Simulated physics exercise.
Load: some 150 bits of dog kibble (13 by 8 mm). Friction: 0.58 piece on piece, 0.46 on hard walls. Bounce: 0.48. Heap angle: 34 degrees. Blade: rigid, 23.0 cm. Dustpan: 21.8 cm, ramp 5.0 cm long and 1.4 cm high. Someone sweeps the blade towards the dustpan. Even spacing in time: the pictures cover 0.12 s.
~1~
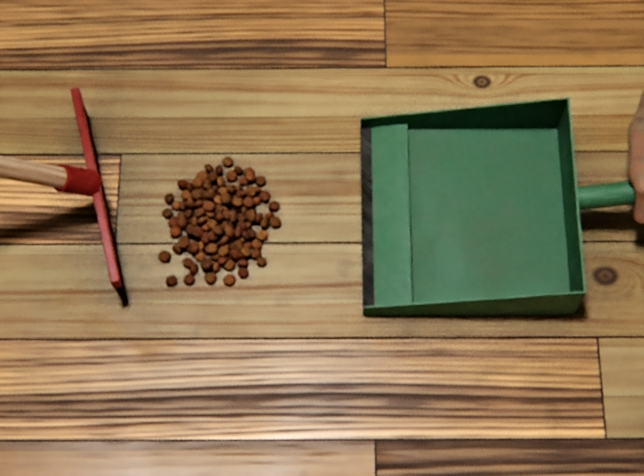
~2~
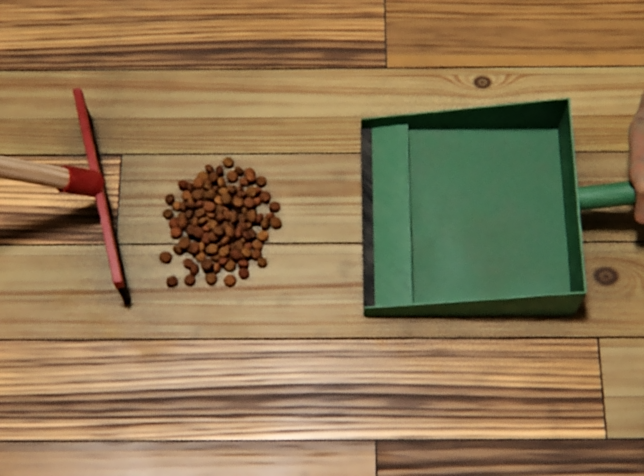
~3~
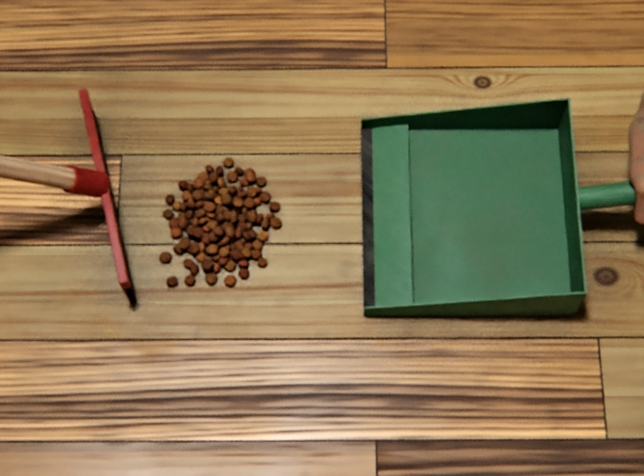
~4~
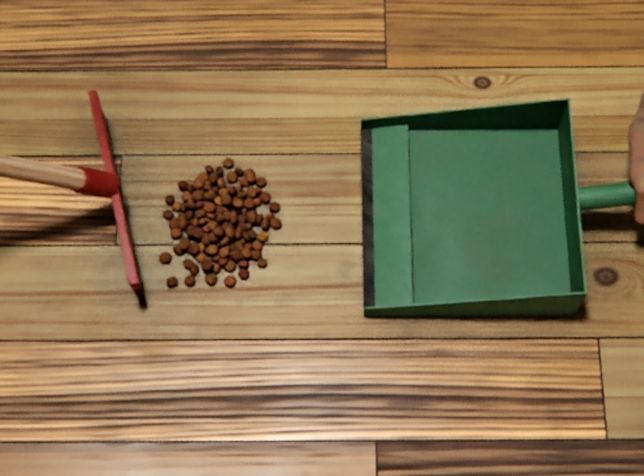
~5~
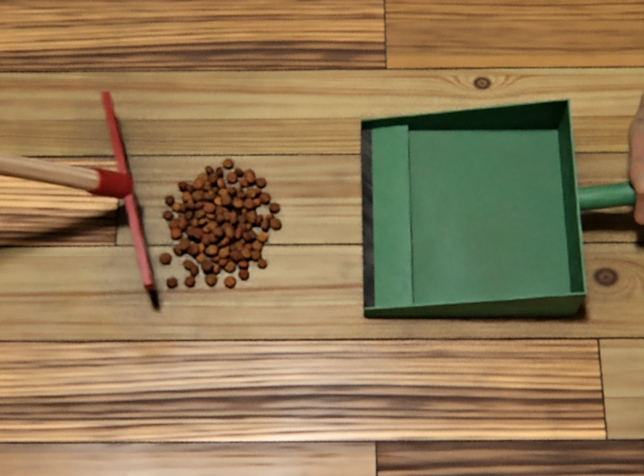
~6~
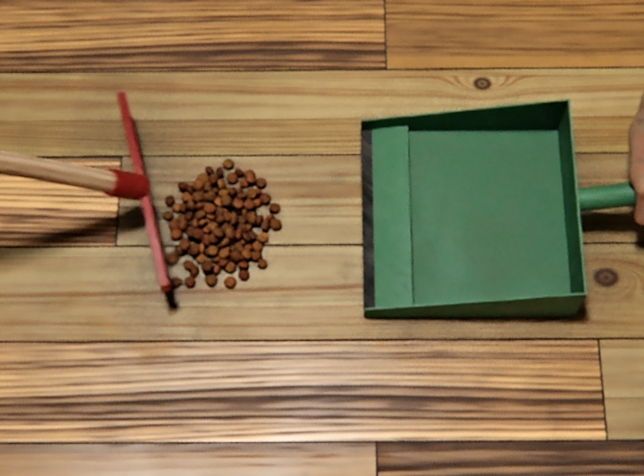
A red blade on a wooden handle slid slowly to the right across a wooden floor until it just reached the edge of a pile of brown kibble, while a hand held a green dustpan still.
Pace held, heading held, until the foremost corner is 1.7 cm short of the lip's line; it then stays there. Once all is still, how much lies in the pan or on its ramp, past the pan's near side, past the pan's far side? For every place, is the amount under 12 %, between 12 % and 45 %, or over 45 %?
In the pan or on its ramp: A middle share. Past the pan's near side: Not many. Past the pan's far side: Not many.
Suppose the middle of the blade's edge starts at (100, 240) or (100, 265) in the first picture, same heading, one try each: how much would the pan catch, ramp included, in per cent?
Around 10 percent, then around 5 percent.
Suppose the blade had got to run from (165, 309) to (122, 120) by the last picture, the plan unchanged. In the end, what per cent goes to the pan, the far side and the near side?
The pan gets 5, the far side 0 and the near side 10.
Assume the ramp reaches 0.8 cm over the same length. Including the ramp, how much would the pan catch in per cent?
Around 25 per cent.
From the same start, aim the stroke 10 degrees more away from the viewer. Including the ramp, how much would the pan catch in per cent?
Estimate: 30 % in pan or on ramp.
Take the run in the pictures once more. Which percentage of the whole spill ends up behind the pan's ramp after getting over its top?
Close to 0 per cent.
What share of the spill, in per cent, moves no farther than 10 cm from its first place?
The figure is some 0 percent.
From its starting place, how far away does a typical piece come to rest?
It works out to some 14 cm.
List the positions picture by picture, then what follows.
Blade from (116, 282) to (77, 96), moved 0.0 cm, 0 of the pieces shifted so far; middle of the pieces at (222, 224); pan at (482, 219), in the first frame.
Blade from (119, 283) to (79, 97), moved 0.2 cm, 0 of the pieces shifted so far; middle of the pieces at (223, 225), in the second frame.
Blade from (125, 283) to (85, 97), moved 0.8 cm, 0 of the pieces shifted so far; middle of the pieces at (223, 225), in the third frame.
Blade from (135, 284) to (94, 98), moved 1.9 cm, 0 of the pieces shifted so far; middle of the pieces at (223, 225), in the fourth frame.
Blade from (149, 285) to (107, 99), moved 3.3 cm, 0 of the pieces shifted so far; middle of the pieces at (223, 226), in the fifth frame.
Blade from (165, 286) to (123, 100), moved 4.9 cm, 2 of the pieces shifted so far; middle of the pieces at (223, 226); pan at (483, 220), in the sixth frame.
Then, 0.15 s after the last picture, middle of the blade 13 cm from the lip; 0 % over the lip, far side 0 %, near side 0 %.
Then, 0.25 s after the last picture, middle of the blade 7 cm from the lip; 0 % over the lip, far side 5 %, near side 0 %.
Then, 0.48 s after the last picture, middle of the blade 5 cm from the lip; 25 % over the lip, far side 5 %, near side 0 %.
In the end, pan 25 %, near side 0 %, far side 5 %, in front of the lip or behind the blade 70 %.
